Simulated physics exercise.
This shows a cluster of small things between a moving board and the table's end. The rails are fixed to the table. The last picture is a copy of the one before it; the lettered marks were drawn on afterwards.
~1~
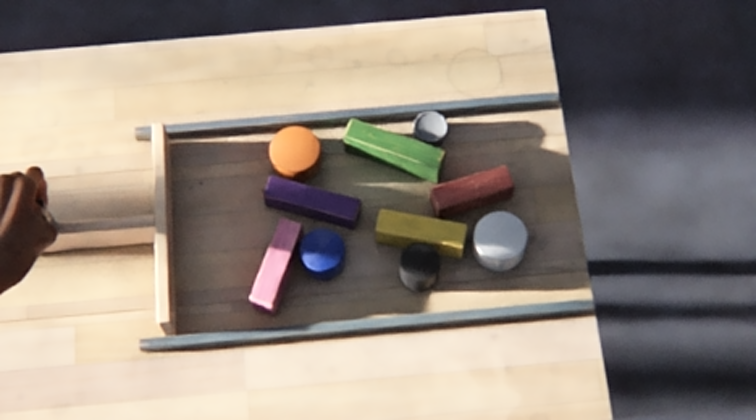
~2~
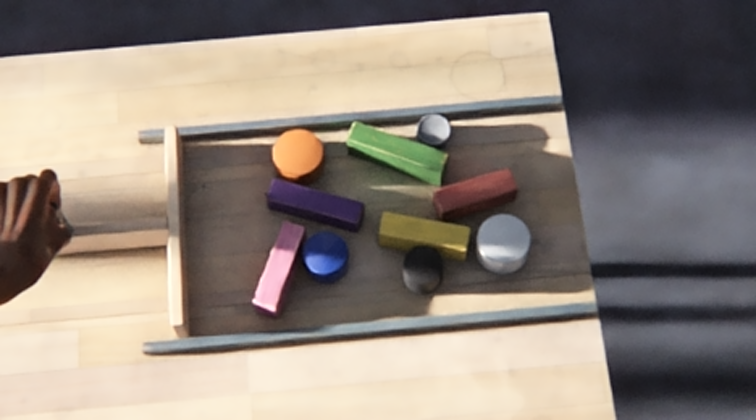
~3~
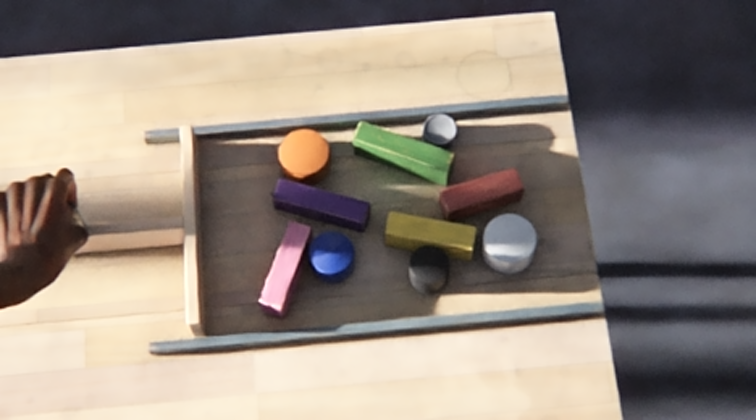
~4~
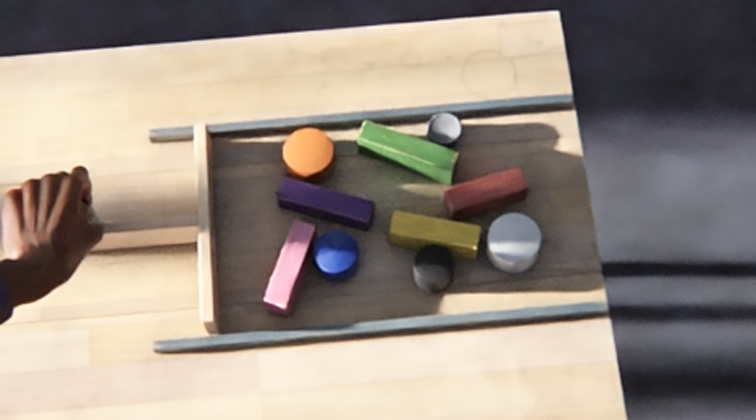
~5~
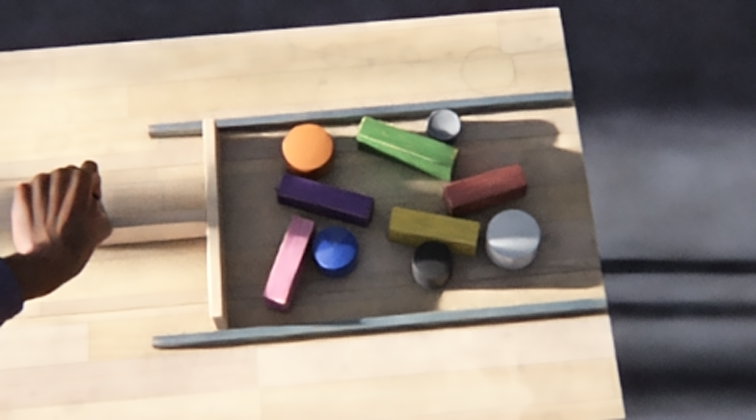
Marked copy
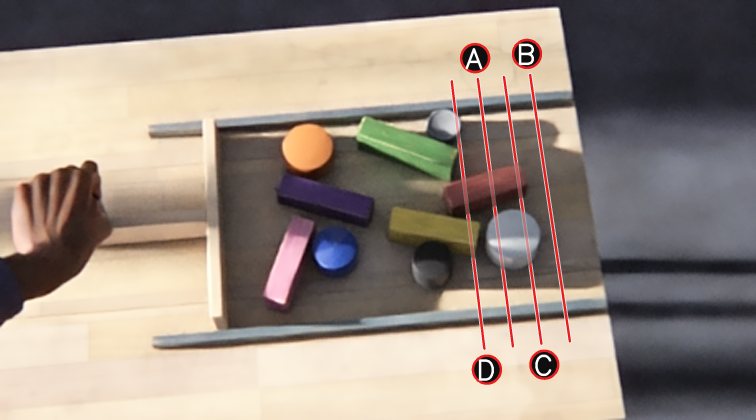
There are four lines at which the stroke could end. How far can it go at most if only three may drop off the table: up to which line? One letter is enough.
Up to line A.
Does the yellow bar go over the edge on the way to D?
No.
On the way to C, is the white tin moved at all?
By then, yes.
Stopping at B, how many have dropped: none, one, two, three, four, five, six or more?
By then, six or more.
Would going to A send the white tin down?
By then, yes.
On the copy, A at (495, 207); B at (549, 202); C at (522, 205); D at (467, 209).
On A. First, board (314, 205); white tin (524, 244); yellow bar (452, 235).
Then, board (415, 197); white tin (560, 243); red bar (529, 185).
Finally, board (492, 190); white tin over the edge; red bar over the edge; two fallen.
By contrast, B drops eight; C drops five; D is within the limit but short.
